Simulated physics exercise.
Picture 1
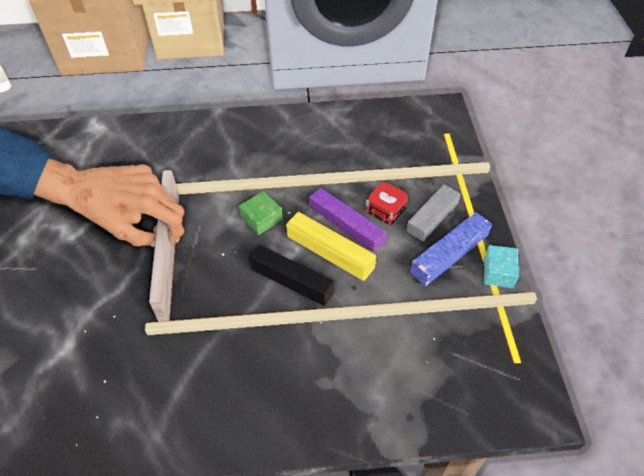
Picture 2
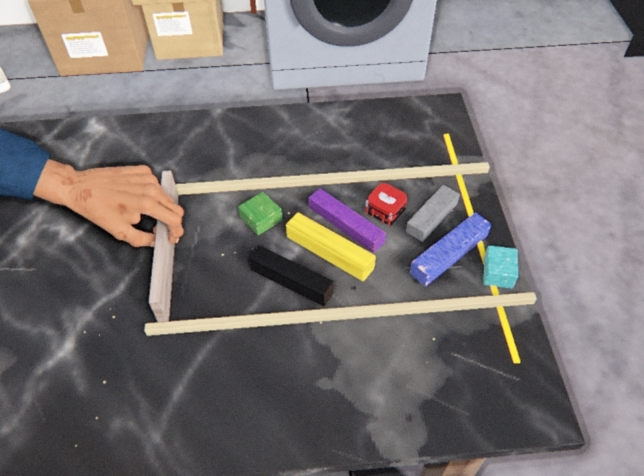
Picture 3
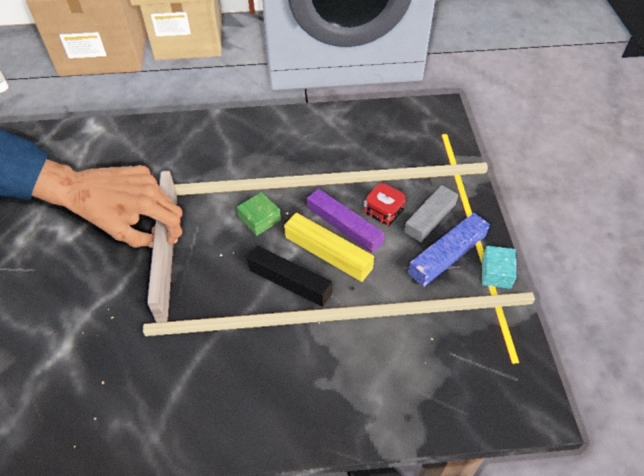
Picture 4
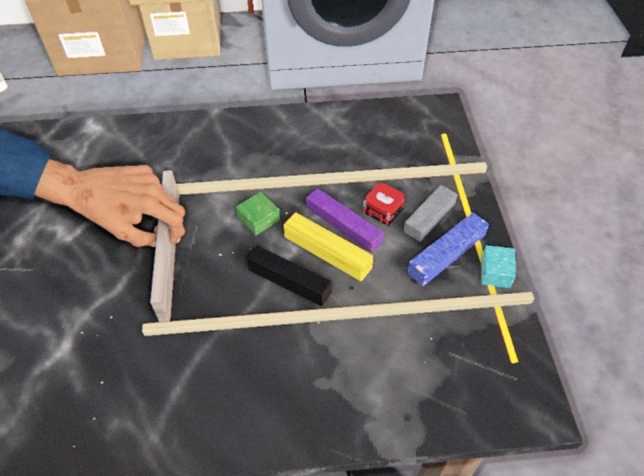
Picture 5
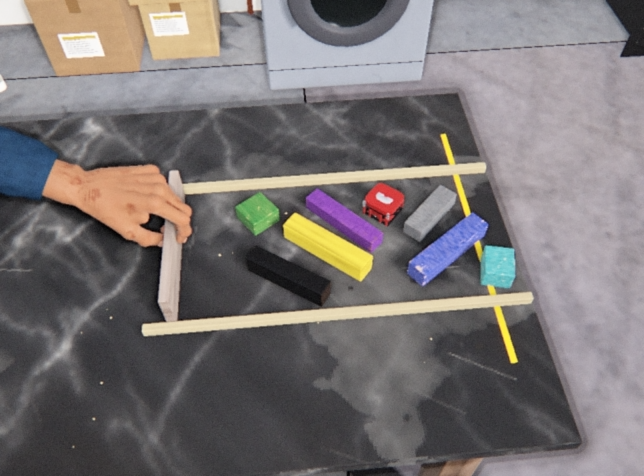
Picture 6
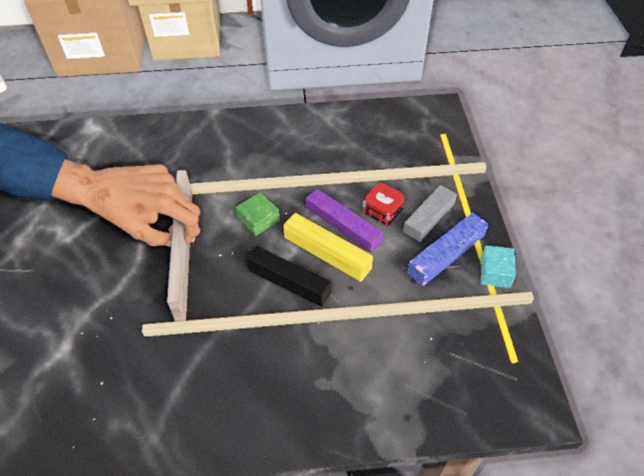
A hand slides a board slightly right between two rails, toward scattered coloured blocks lying still.
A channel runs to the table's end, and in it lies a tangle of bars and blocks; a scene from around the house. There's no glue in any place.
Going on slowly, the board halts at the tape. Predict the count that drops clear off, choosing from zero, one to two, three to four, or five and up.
The count is five and up.
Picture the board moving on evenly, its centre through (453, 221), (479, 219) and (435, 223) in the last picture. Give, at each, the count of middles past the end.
First 4, then 6, then 3.
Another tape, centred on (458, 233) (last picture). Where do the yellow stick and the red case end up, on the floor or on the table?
Here the yellow stick is on by the end and the red case is off by the end.
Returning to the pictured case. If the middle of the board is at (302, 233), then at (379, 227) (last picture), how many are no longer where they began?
At the first spot 4, then 7.
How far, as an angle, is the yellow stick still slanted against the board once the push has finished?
It sits some 30° out of line.
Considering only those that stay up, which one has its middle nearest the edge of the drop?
That's the yellow stick.
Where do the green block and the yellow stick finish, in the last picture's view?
Taking them in turn, first comes (481, 193), then (513, 237).
A little later, none off yet; turquoise block at rest near (498, 267); blue bar at rest near (448, 248); grey bar at rest near (430, 213).
Next, none off yet; turquoise block at rest near (498, 267); blue bar shifted a little near (467, 240); grey bar shifted a little near (441, 212).
Later still, none off yet; turquoise block shifted about its own width near (530, 271); blue bar tilted a little near (521, 220); grey bar shifted about its own width near (508, 199).
When it is over, the number that fall off is five or more; down, purple bar, red case, grey bar, blue bar and turquoise block.
